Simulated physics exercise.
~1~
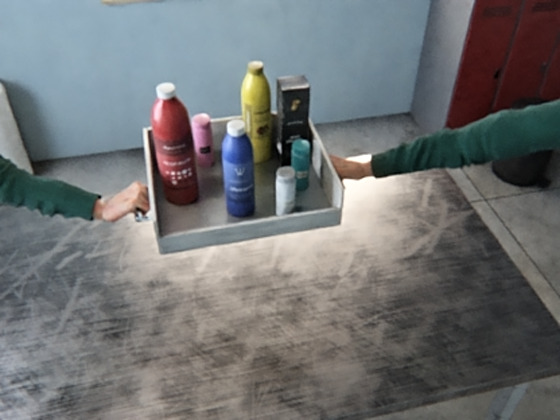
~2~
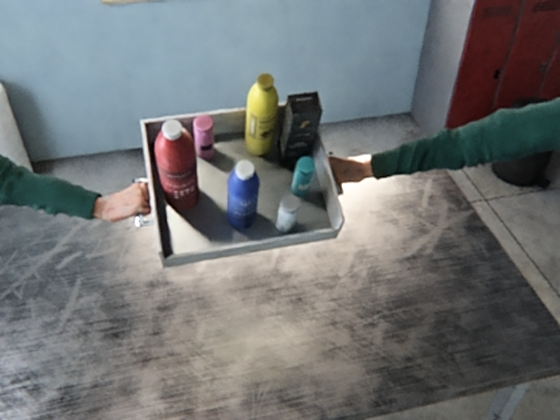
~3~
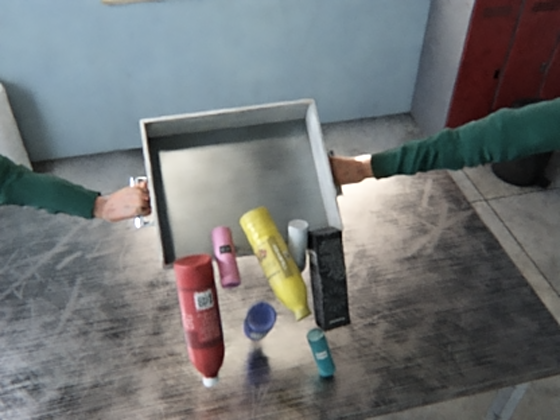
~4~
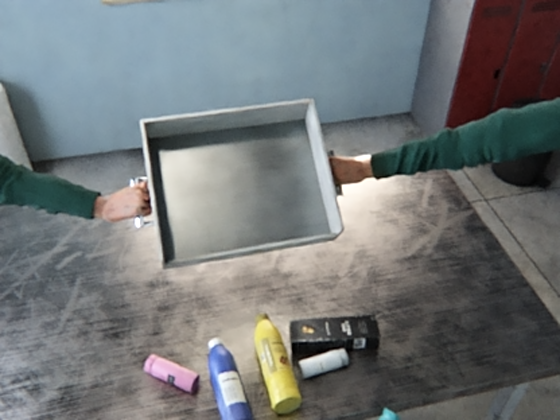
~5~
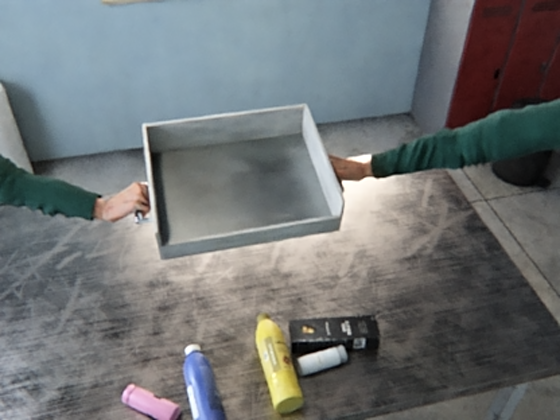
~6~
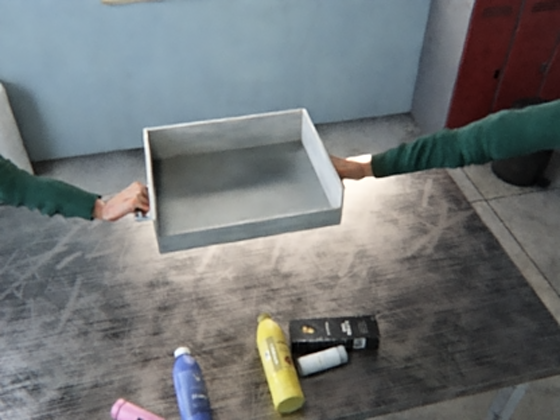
At the start, two hands in green sleeves hold a shallow grey crate above a dark, scuffed table, with bottles, small shakers and a black carton standing inside. The hands tip the crate's near side down, and the contents begin to lean. They then tumble out over the low near wall and drop toward the table, leaving the crate empty. The red bottle and then the turquoise shaker pass out of view, while the blue bottle and pink shaker move left. Finally the hands bring the empty crate back level, with the yellow bottle, white shaker and black carton lying still below.
